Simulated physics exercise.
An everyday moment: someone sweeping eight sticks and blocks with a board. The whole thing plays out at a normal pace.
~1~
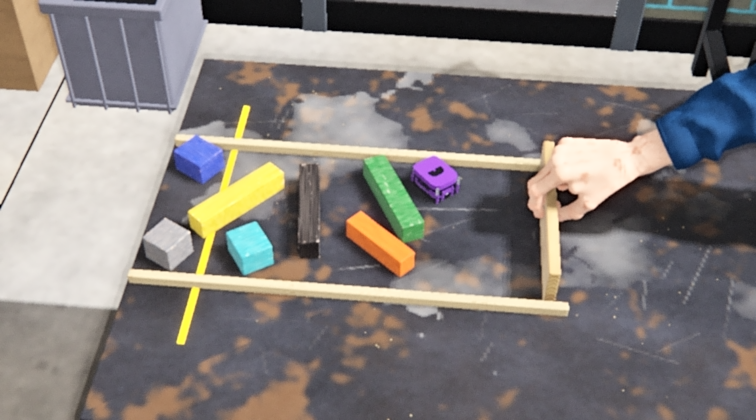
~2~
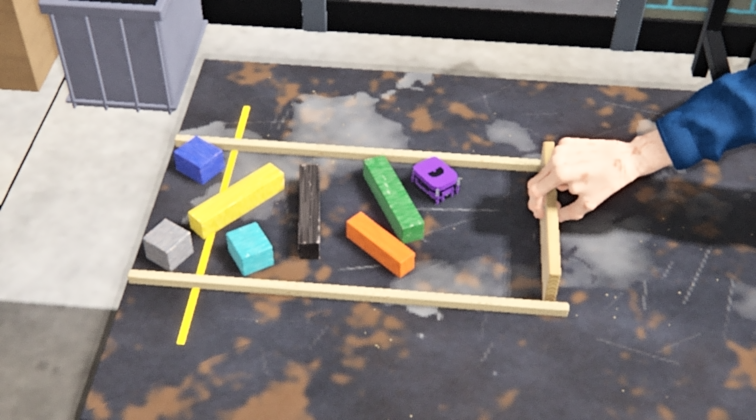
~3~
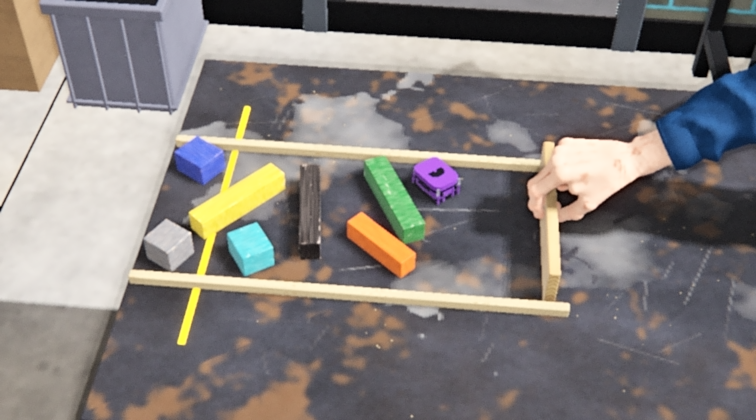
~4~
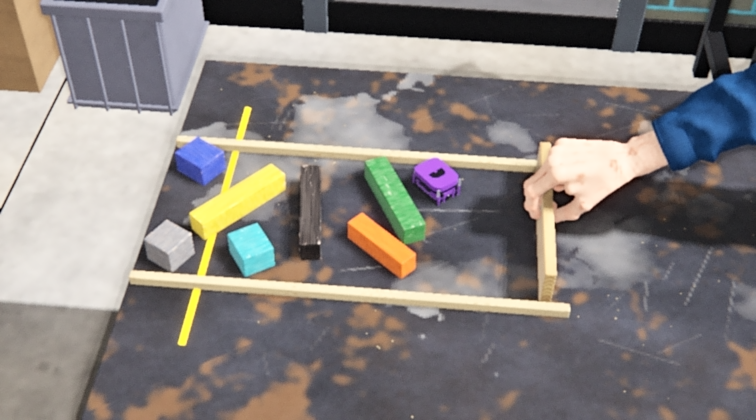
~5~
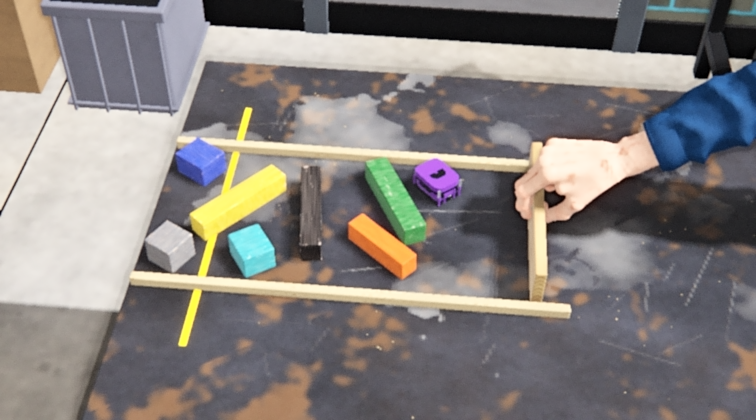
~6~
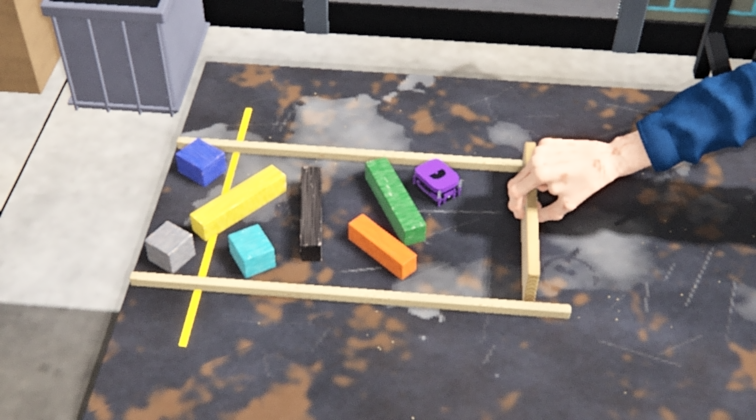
Wooden board held by a hand resting, then sliding slightly left between two rails, with colourful blocks and sticks lying still.
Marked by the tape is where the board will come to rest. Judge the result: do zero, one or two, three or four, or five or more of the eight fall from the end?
Fallen: Three or four.
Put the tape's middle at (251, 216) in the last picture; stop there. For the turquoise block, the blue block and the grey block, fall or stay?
The turquoise block holds on; the blue block drops off; the grey block goes over.
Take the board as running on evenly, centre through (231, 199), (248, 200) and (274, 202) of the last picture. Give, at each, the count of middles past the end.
Per position: 3 / 3 / 0.
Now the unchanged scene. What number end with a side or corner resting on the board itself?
3.
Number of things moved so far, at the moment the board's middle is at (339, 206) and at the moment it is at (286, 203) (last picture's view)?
6 and 8.
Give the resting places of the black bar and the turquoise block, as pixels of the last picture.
The black bar at (155, 210), the turquoise block at (138, 253).
Early on, none off yet; grey block at rest near (170, 247); blue block at rest near (201, 162); yellow bar at rest near (240, 202).
A while later, none off yet; grey block at rest near (169, 249); blue block at rest near (201, 162); yellow bar travelled a little near (210, 205).
Finally, the number that fall off is three or four; lost, yellow bar, blue block and grey block.
